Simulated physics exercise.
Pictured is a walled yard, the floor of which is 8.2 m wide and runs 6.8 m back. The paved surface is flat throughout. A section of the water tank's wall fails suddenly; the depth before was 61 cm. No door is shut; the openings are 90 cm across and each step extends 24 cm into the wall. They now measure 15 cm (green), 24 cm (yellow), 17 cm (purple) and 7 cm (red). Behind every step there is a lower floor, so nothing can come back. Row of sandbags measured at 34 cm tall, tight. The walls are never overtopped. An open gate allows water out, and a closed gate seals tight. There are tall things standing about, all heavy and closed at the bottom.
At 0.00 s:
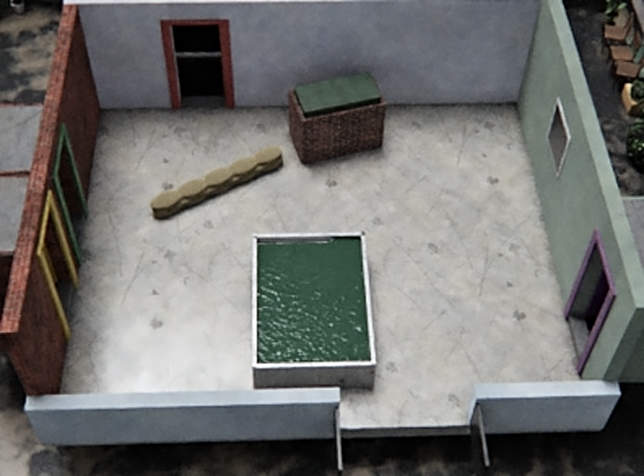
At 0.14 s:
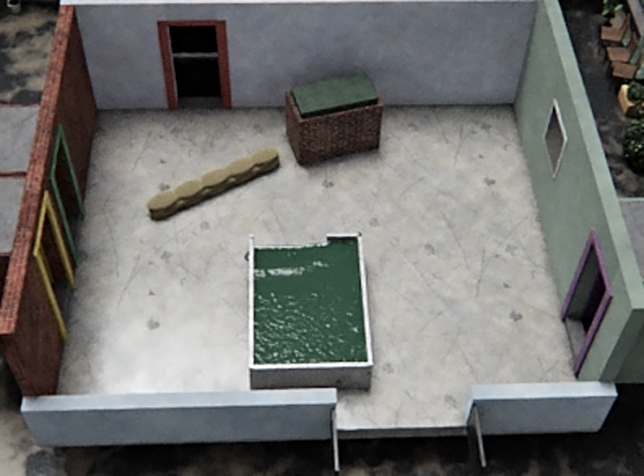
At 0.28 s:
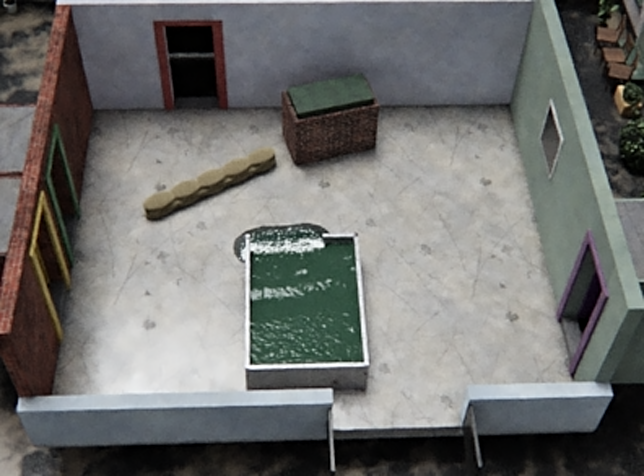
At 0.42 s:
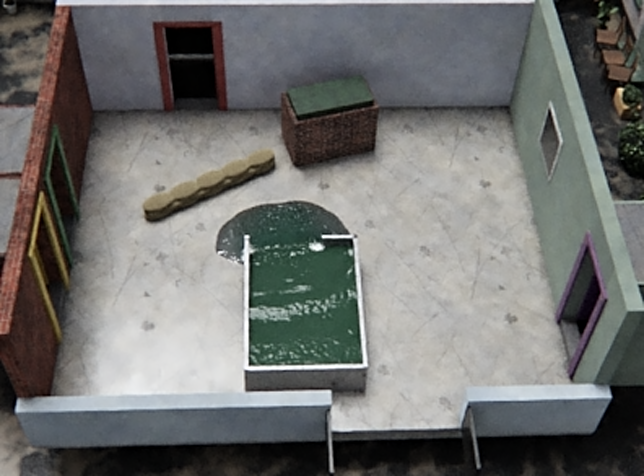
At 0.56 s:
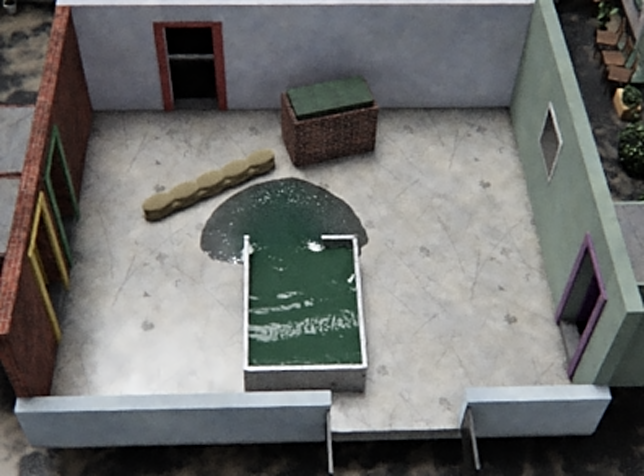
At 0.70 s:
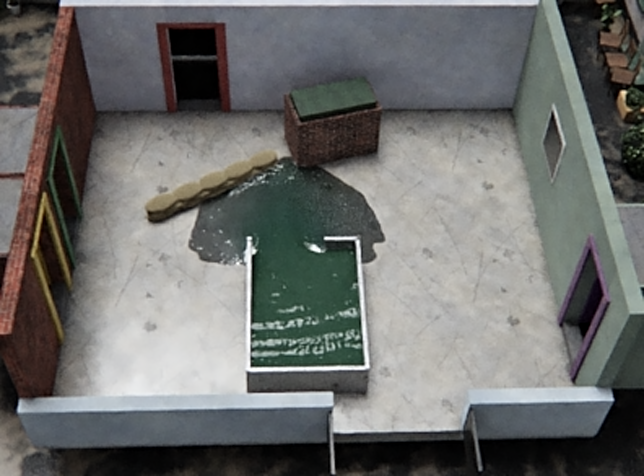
A tank of green water opens at its far side and water spreads across the floor.
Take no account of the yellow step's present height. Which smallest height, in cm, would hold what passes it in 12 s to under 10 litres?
It would have to be roughly 7 cm high.
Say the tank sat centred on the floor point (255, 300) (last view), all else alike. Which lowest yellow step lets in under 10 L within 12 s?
Roughly 8.0 centimetres.
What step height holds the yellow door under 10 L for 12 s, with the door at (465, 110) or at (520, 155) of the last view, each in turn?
About 9.0 cm for the first and 14.0 cm for the second.
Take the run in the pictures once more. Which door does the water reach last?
Coming last is the purple one.
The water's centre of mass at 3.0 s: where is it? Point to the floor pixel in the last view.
The water's centre is at about (296, 250).
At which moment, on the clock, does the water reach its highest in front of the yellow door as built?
3.2 s.
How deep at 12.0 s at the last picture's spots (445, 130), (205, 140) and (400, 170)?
The three readings, in order, are 4, 4 and 6 cm.
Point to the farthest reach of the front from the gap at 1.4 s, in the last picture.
Around (254, 114).
After 1.4 s water covers 15 % of the floor, deepest (36 cm) near (233, 191); it has not reached the yellow door.
After 3.0 s water covers 40 % of the floor, deepest (28 cm) near (302, 168); 7 cm at the yellow door, 0 litres in over its 24 cm step.
After 12.0 s water covers 95 % of the floor, deepest (8 cm) near (391, 417); 6 cm at the yellow door, 0 litres in over its 24 cm step.
At the yellow door as built, the water arrived by 2.9 s and peaked near 10 cm at 3.2 s.
With a step of 5.5 cm, 23 litres would have come in within the 12 s; with 7.5 cm, 7 litres. So under 10 litres takes about 7 cm.
